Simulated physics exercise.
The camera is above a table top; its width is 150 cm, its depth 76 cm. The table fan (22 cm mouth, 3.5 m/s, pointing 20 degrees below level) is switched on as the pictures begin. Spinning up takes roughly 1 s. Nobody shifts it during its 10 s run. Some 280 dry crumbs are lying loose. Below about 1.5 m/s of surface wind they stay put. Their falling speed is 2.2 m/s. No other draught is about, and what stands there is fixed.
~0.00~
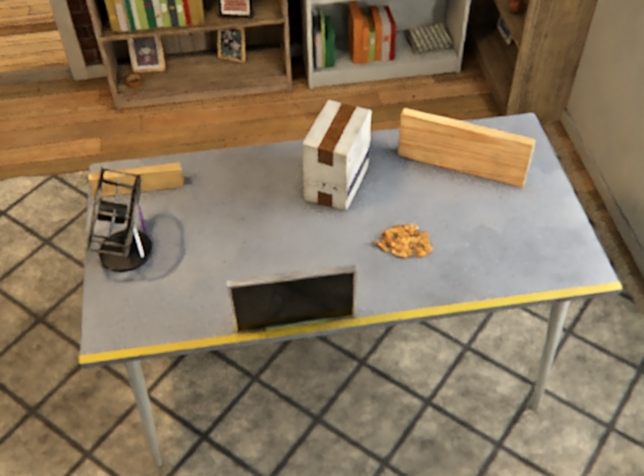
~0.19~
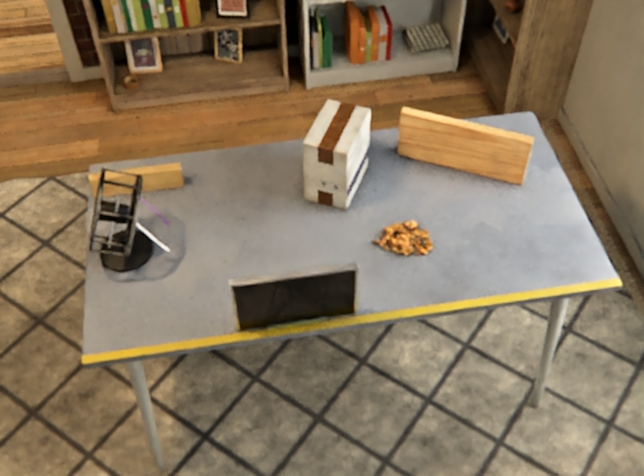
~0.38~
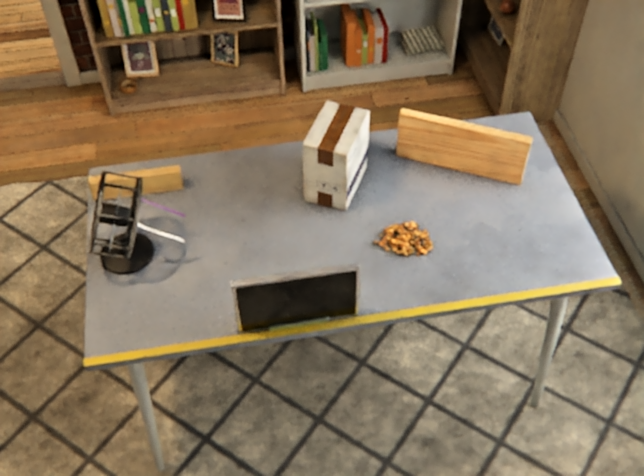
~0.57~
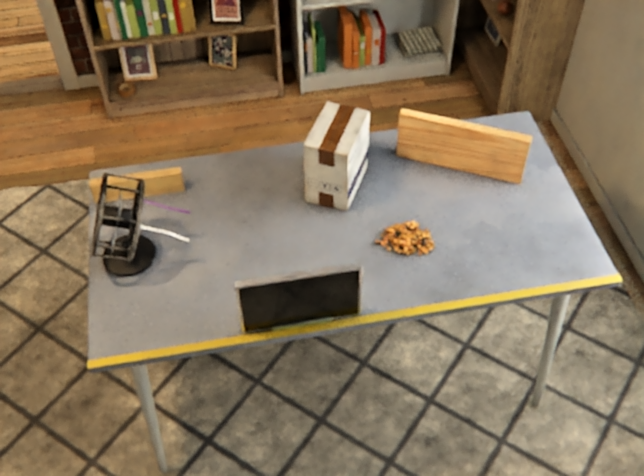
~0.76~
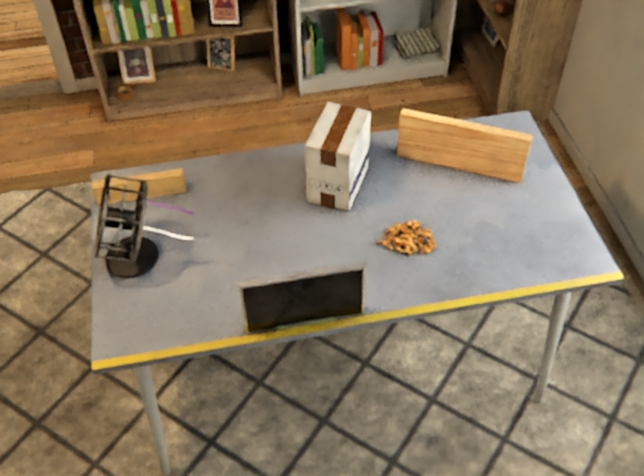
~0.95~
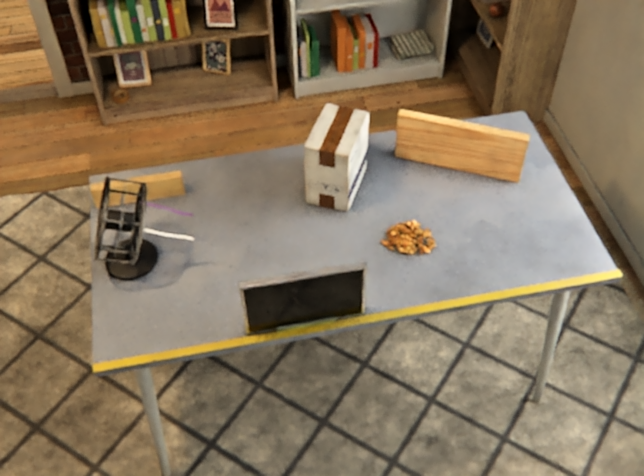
We see a grey table with a small black fan, a box, boards, a dark panel and a pile of orange crumbs; pale strips appear beside the fan and shift slightly, while the crumbs stay in place.
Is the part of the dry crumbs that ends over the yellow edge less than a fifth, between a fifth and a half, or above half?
Of the dry crumbs, not even a fifth end over the yellow edge.
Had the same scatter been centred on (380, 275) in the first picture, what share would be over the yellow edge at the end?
It would be near 80 %.
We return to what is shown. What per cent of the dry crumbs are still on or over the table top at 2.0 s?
Some 2 per cent.
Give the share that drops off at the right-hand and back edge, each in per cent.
About 100 % right-hand, 0 % back.
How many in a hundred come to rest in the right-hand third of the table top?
About 2 %.
After 2.0 s, 0 % are over the yellow edge; 98 % have settled or left.
After 3.2 s, 0 % are over the yellow edge; 98 % have settled or left.
After 5.5 s, 0 % are over the yellow edge; 98 % have settled or left.
After 10.0 s, at the end, 0 % are over the yellow edge.
